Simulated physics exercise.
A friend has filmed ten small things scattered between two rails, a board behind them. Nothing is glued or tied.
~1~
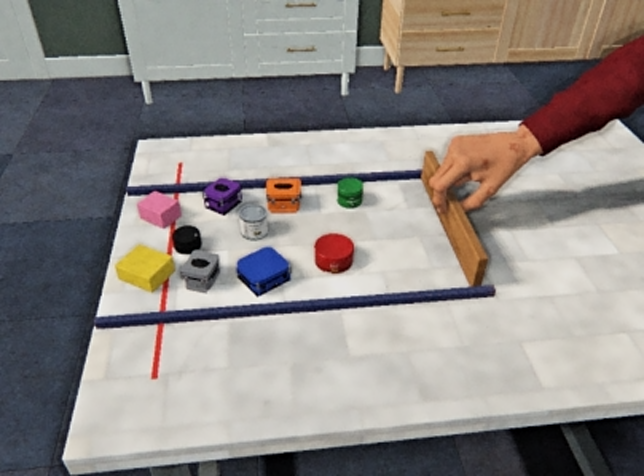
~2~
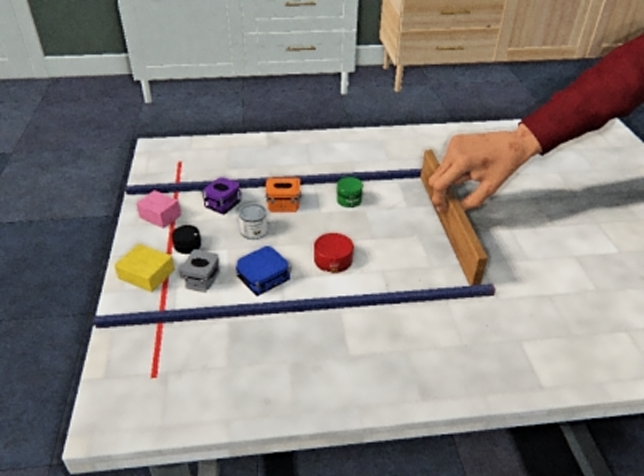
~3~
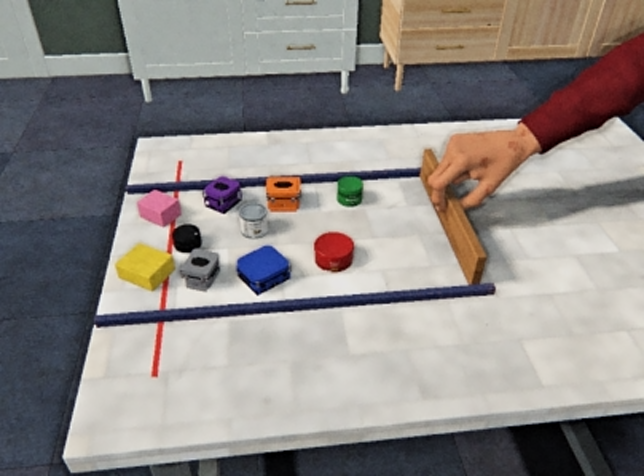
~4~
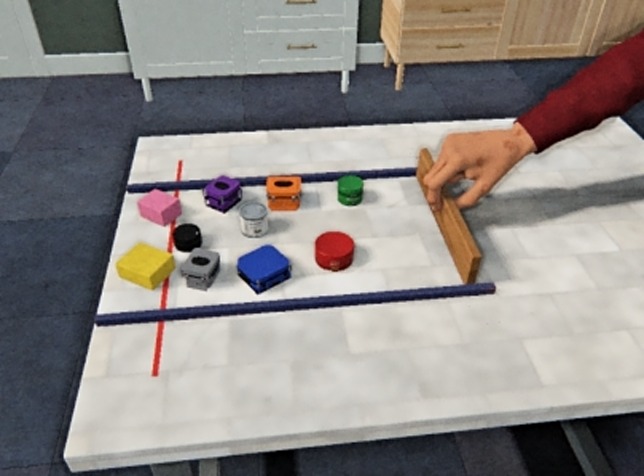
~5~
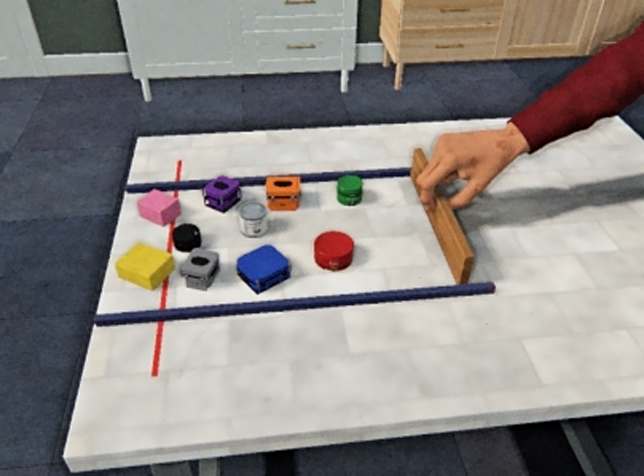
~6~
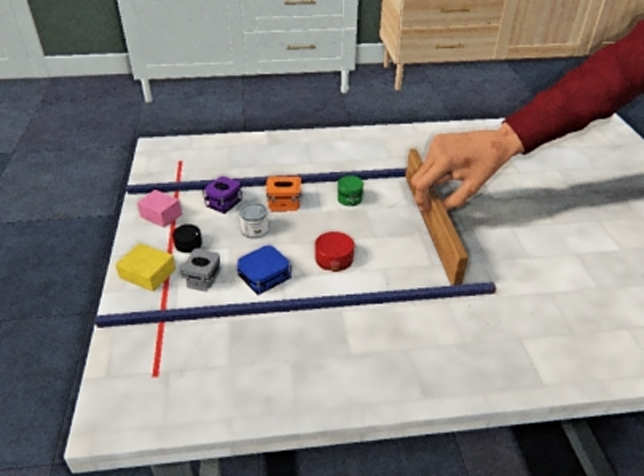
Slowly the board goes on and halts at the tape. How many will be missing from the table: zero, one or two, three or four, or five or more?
In the end the number that fall off is one or two.
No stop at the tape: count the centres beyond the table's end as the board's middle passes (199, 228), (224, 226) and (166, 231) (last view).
The counts: 0, 0 and 2.
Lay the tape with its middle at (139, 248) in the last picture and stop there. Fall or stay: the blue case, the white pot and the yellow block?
The blue case does not fall, the white pot holds on, the yellow block comes down.
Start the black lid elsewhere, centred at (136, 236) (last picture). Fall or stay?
It is kept.
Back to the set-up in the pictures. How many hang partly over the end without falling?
The number is 3.
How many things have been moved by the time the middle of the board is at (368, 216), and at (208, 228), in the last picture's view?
At the one place 1, at the other 10.
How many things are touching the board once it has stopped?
That makes 4.
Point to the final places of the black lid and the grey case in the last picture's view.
The black lid stops around (134, 242); the grey case around (113, 273).
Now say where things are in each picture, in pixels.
In the first picture, yellow block (146, 268); pink block (159, 210); black lid (187, 240); board (450, 213); tape (170, 248).
In the second picture, pink block (159, 209); green tub (350, 193).
In the third picture, black lid (187, 238); grey case (202, 270).
In the fourth picture, yellow block (146, 266); orange case (284, 193).
In the fifth picture, pink block (159, 208); white pot (254, 220).
In the sixth picture, yellow block (146, 267); pink block (160, 208); black lid (187, 238); board (432, 212); tape (171, 246).
Soon after, none off yet; yellow block at rest near (146, 267); pink block at rest near (160, 208); black lid at rest near (187, 238).
After that, none off yet; yellow block displaced a little near (129, 264); pink block displaced a little near (150, 215); black lid displaced a little near (174, 239).
In the end, the number that fall off is one or two; gone, purple case and yellow block.
